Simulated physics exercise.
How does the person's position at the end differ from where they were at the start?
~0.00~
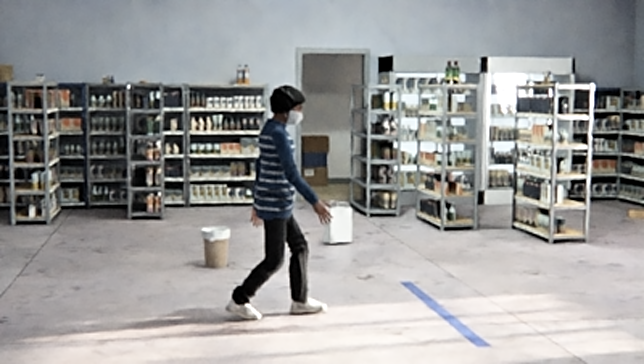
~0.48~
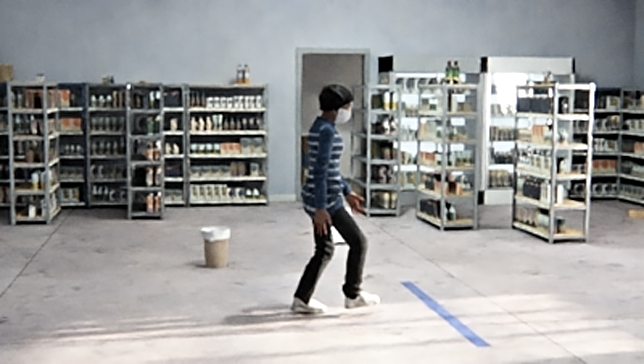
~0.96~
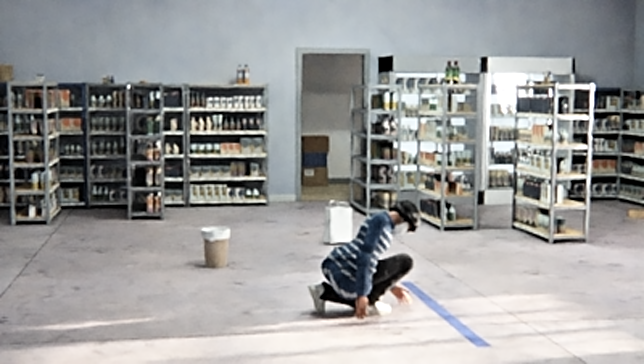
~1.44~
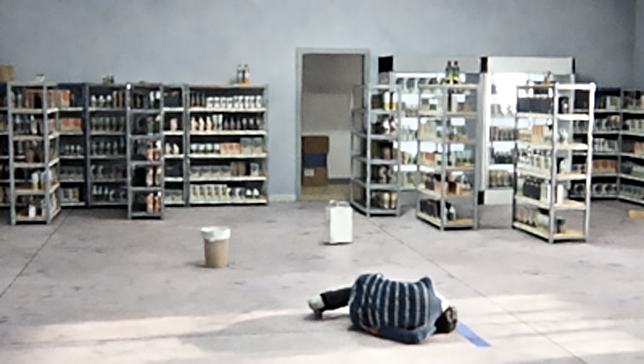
At the start the person was upright and walking near the middle of the room. By the end they were farther right and lower in the view, lying curled on the floor beside the blue tape.
